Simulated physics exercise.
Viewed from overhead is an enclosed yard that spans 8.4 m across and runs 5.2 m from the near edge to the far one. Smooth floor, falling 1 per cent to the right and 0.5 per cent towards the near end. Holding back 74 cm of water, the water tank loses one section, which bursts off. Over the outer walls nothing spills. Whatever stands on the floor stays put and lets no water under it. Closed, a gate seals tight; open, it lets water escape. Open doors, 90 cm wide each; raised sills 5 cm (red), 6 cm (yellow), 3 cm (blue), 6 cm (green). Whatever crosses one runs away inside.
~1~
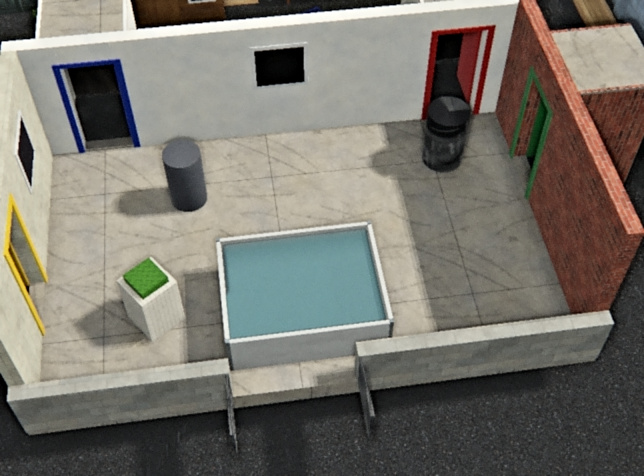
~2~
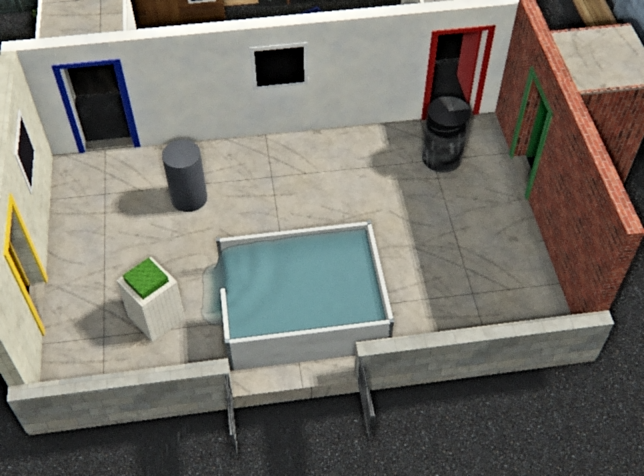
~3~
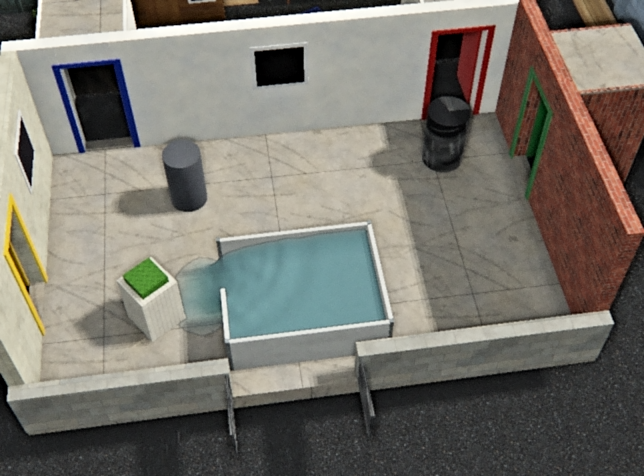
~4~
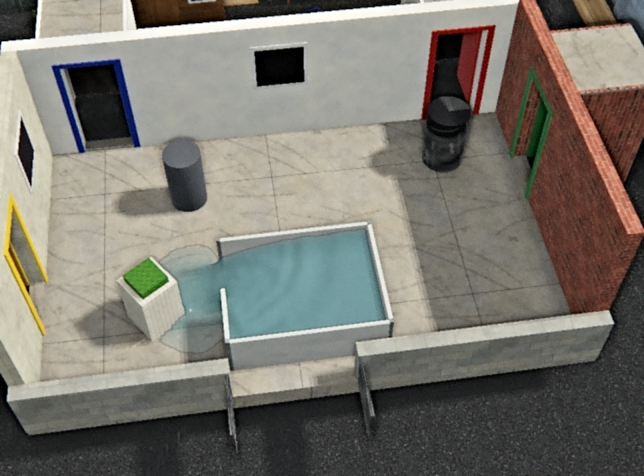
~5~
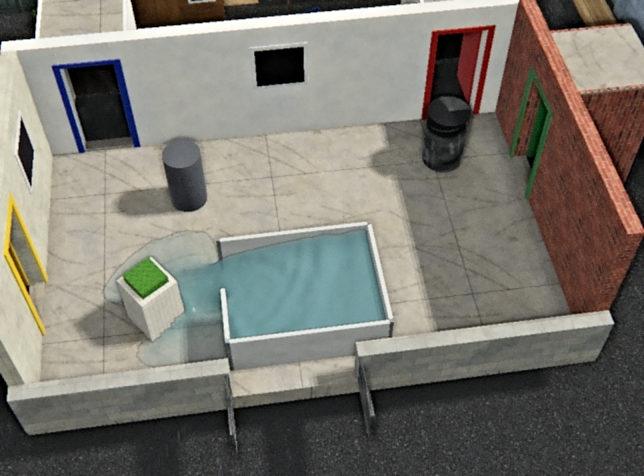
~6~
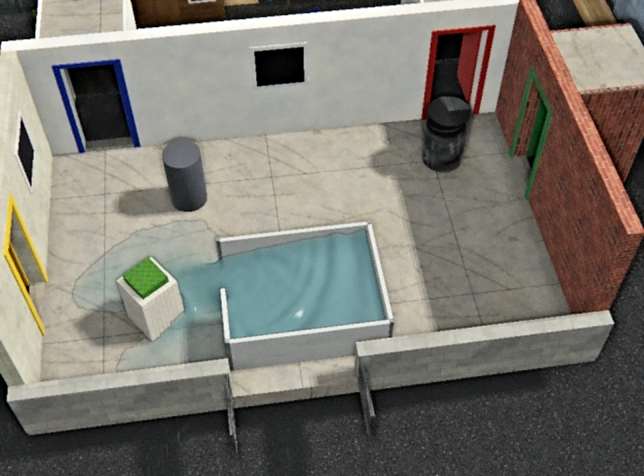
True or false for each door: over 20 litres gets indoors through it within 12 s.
Red door - false, yellow door - true, blue door - true, green door - false.
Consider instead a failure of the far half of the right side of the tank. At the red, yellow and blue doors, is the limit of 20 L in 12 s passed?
Outcomes - red: Exceeded, yellow: Not exceeded, blue: Not exceeded.
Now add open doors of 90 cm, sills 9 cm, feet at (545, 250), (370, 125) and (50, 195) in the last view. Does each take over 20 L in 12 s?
The first one doesn't reach it, the second one doesn't reach it, and the third one exceeds it.
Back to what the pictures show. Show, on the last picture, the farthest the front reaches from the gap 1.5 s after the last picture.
About pixel (53, 160).
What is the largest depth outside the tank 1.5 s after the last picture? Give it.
About 47 cm at most.
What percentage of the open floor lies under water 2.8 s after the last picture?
Roughly 40 percent.
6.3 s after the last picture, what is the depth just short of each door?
Red 2 cm, yellow 9 cm, blue 15 cm, green 0 cm.
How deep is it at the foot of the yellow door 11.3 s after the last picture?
About 4.5 cm.
Then, 0.7 s after the last picture water covers 25 % of the floor and is deepest (55 cm) near (180, 309); red door not reached, yellow door 9 cm at the sill, 9 L in, blue door not reached, green door not reached.
Then, 1.5 s after the last picture water covers 35 % of the floor and is deepest (47 cm) near (63, 159); red door not reached, yellow door 15 cm at the sill, 32 L in, blue door 14 cm at the sill, 11 L in, green door not reached.
Then, 2.8 s after the last picture water covers 40 % of the floor and is deepest (32 cm) near (180, 309); red door not reached, yellow door 12 cm at the sill, 69 L in, blue door 22 cm at the sill, 177 L in, green door not reached.
Then, 6.3 s after the last picture water covers 70 % of the floor and is deepest (18 cm) near (180, 309); red door 2 cm at the sill, 0 L in, yellow door 9 cm at the sill, 96 L in, blue door 15 cm at the sill, 481 L in, green door not reached.
Then, 11.3 s after the last picture water covers 90 % of the floor and is deepest (12 cm) near (568, 331); red door 5 cm at the sill, 2 L in, yellow door 4 cm at the sill, 103 L in, blue door 8 cm at the sill, 664 L in, green door 5 cm at the sill, 0 L in.
